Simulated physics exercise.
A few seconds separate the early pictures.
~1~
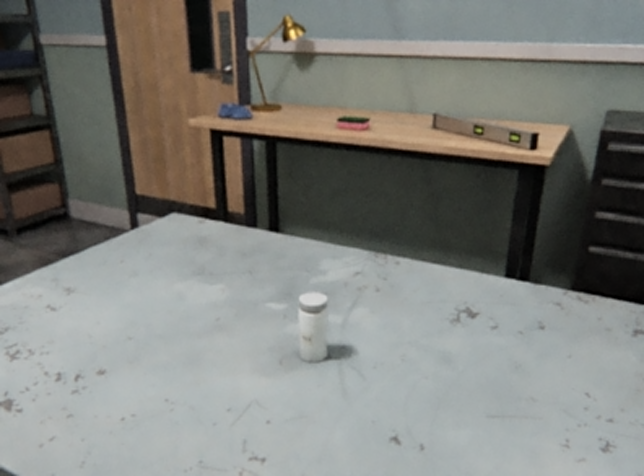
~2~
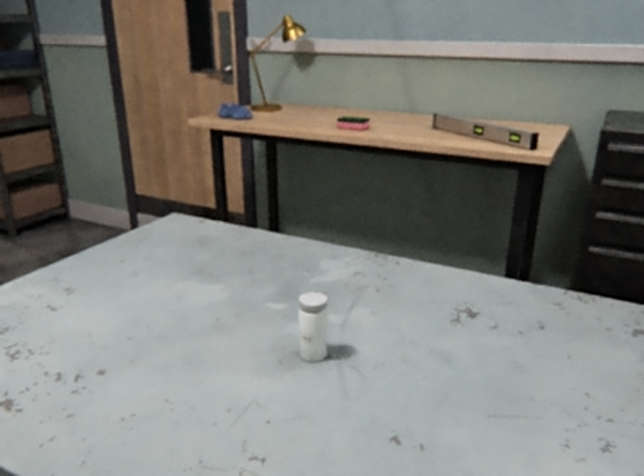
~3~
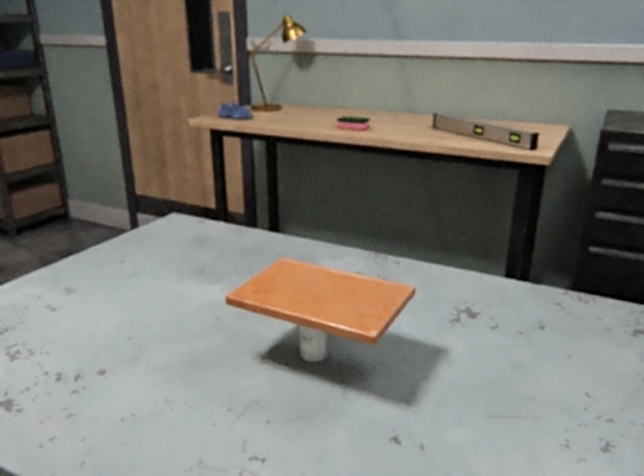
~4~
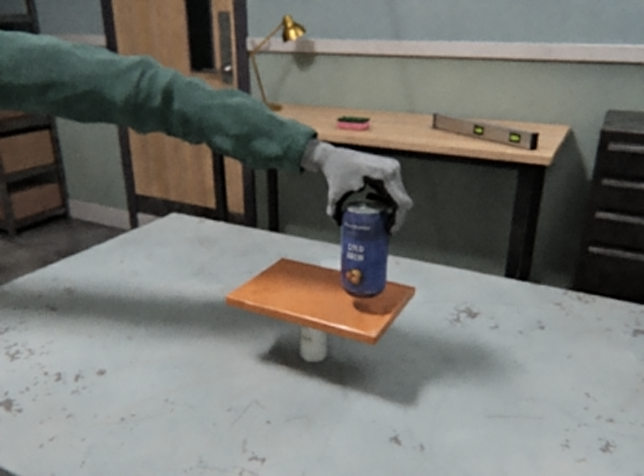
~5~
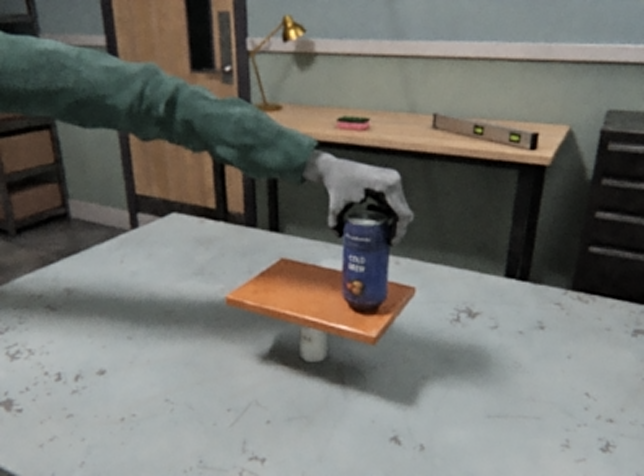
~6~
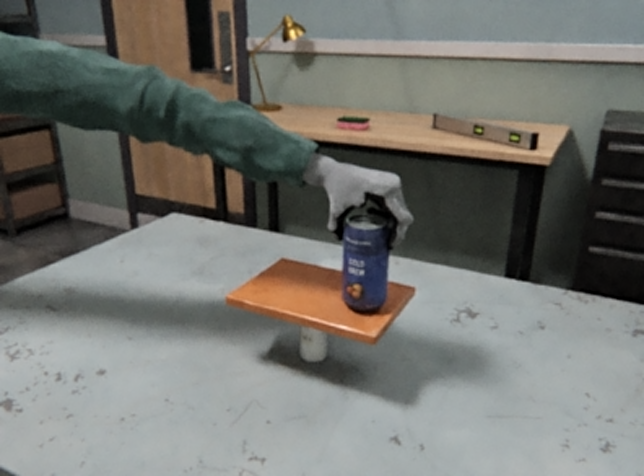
In a workshop-like room seen from slightly above, a worn pale table fills the foreground, with a wooden desk holding a brass lamp and a level behind it. A small white container stands alone at the table's centre, then a flat orange board appears balanced across its top. A gloved hand in a green sleeve, reaching from the left, lowers a blue can onto the board's right side and keeps hold, the camera still.
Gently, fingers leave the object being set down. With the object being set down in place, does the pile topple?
Tumbles.
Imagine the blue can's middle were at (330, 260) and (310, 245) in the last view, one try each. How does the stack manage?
It tips over first and stays steady second.
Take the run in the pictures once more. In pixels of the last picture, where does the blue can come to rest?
End position: Approximately (445, 354).
Then, 0.40 s later than the last frame, blue can now fallen; orange lid tilted by 61°.
Then, 0.70 s later than the last frame, orange lid now fallen; white shaker on its side.
When it is over, fallen, blue can and orange lid; lying over in the stack, white shaker. End places, in pixels of the last picture, blue can near (445, 354). The stack comes apart.
